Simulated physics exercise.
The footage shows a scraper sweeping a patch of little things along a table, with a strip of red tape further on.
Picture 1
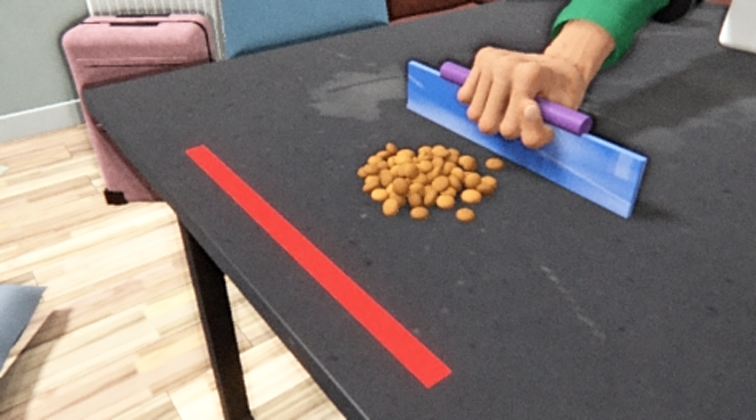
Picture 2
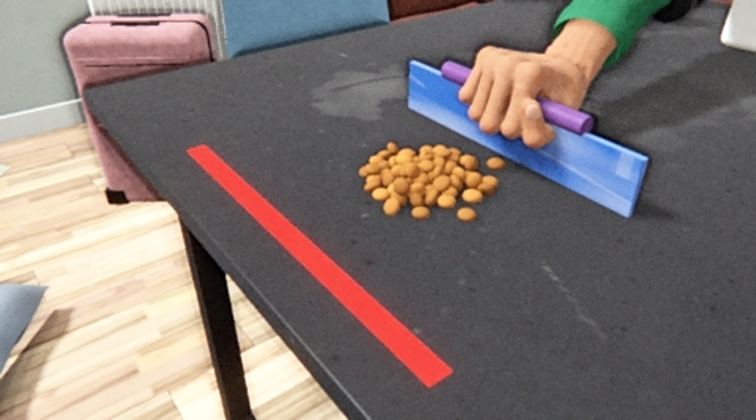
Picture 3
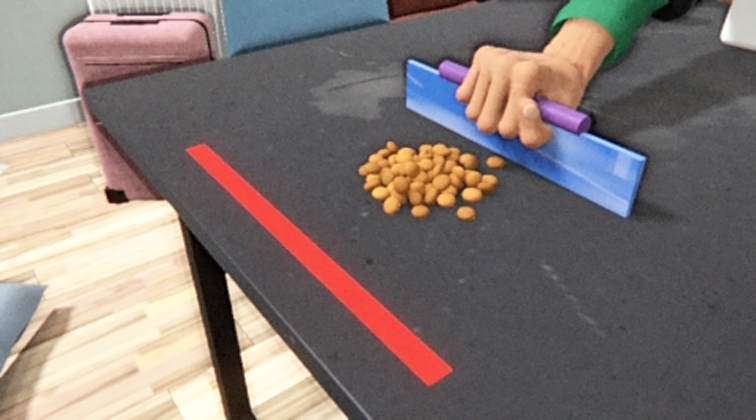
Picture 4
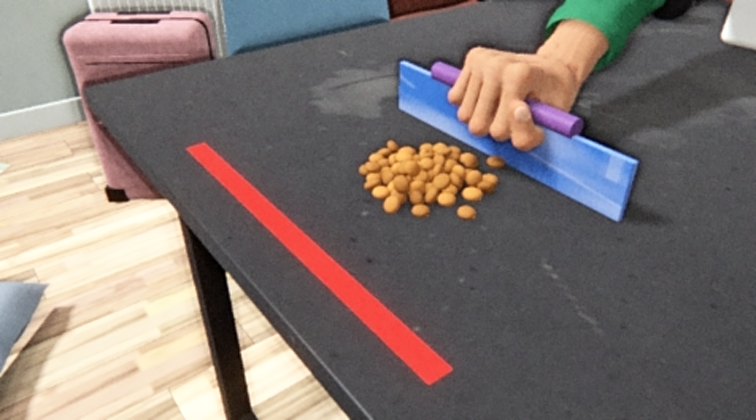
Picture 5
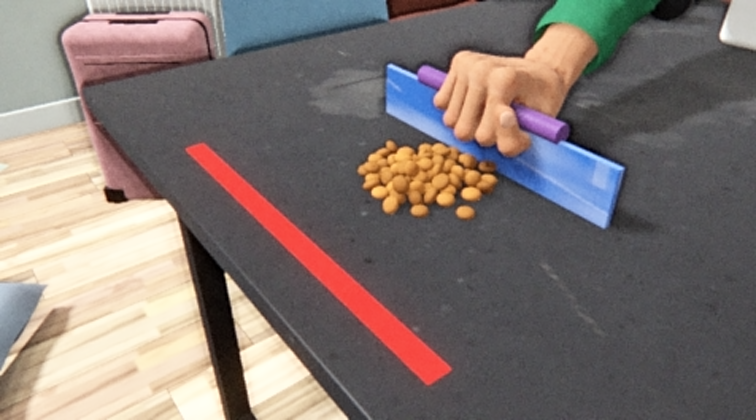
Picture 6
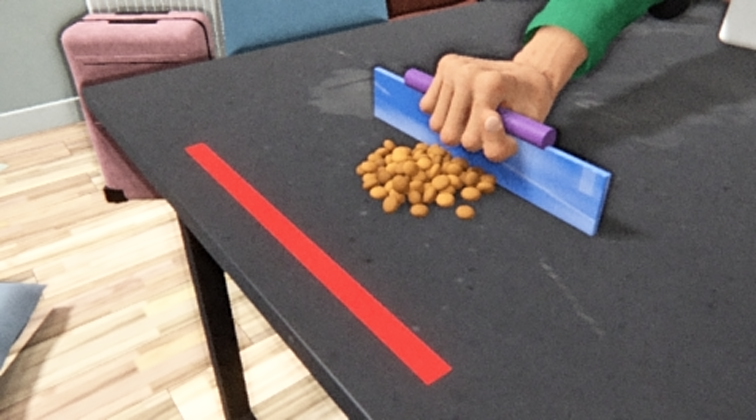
A dark tabletop fills the view, seen from above at an angle, with pale wooden flooring and a pink suitcase at the left. A heap of orange-brown kibble lies between a red tape strip near the left edge and a blue scraper, its purple handle gripped by a green-sleeved person's hand. The scraper stays still, then slides slightly left, nudging a few pieces, while the camera holds steady.
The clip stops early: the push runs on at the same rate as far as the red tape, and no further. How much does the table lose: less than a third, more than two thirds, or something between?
The heap loses one to two thirds.
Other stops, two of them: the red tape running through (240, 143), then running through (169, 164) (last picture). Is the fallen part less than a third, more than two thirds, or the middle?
Taking the two placings in order, the share is less than a third and then over two thirds.
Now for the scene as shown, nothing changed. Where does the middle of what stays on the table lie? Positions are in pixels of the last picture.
The centre ends up roughly at (251, 240).
Just after the last frame, scraper still moving, near (380, 144); heap all on the table, its front near (295, 226).
A moment on, scraper stopped at the red tape; heap roughly a third over the edge.
Further on, scraper stopped at the red tape; heap roughly half over the edge.
When it is over, scraper stopped at the red tape; heap roughly half over the edge.
